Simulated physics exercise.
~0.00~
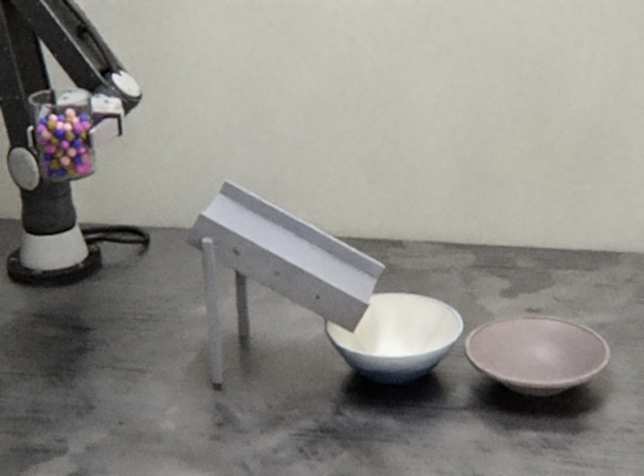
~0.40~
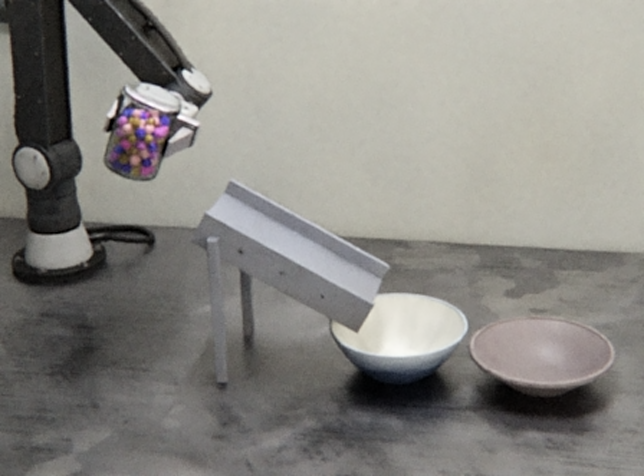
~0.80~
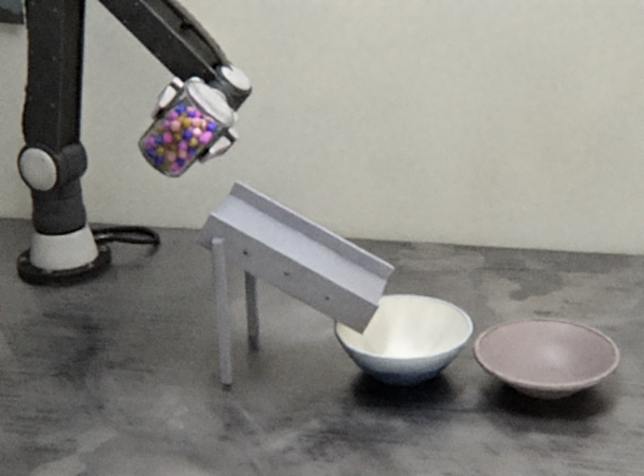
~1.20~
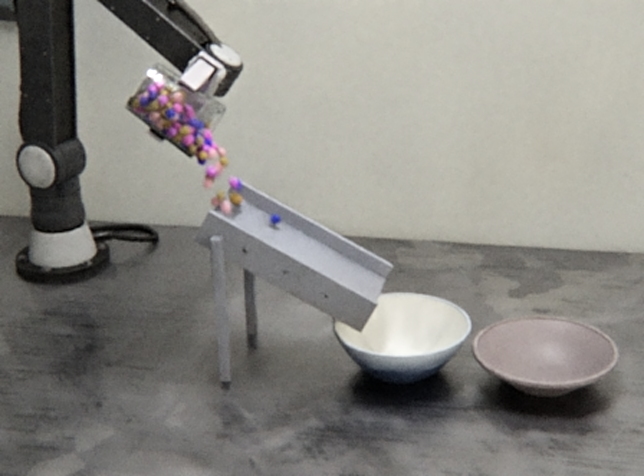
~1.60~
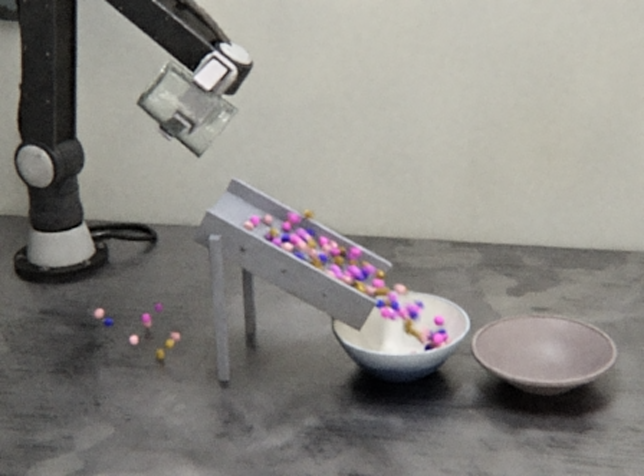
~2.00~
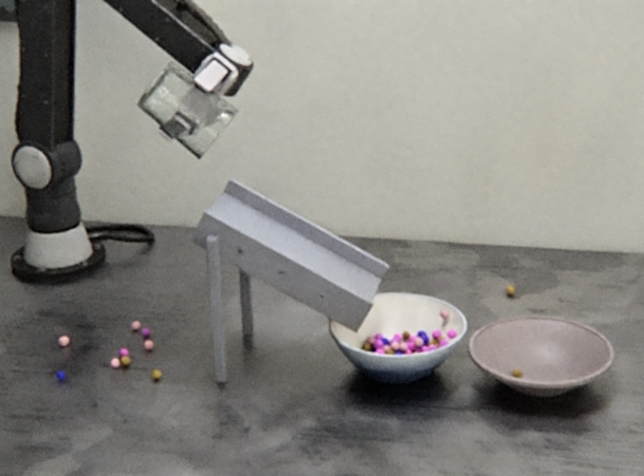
A dark robot arm at the left of a grey tabletop, seen from the front and slightly above against a pale wall, grips a clear tumbler full of pink, purple, blue and orange round sweets. A grey chute on legs slopes down to the right towards a white and blue bowl, with a dusky pink bowl beyond it. The arm carries the tumbler right and tips it over the chute's upper end. The sweets pour out and tumble down the slope, while several scatter on the table at left. Finally the tumbler hangs empty, most sweets lie in the nearer bowl, and one rests in the pink bowl.
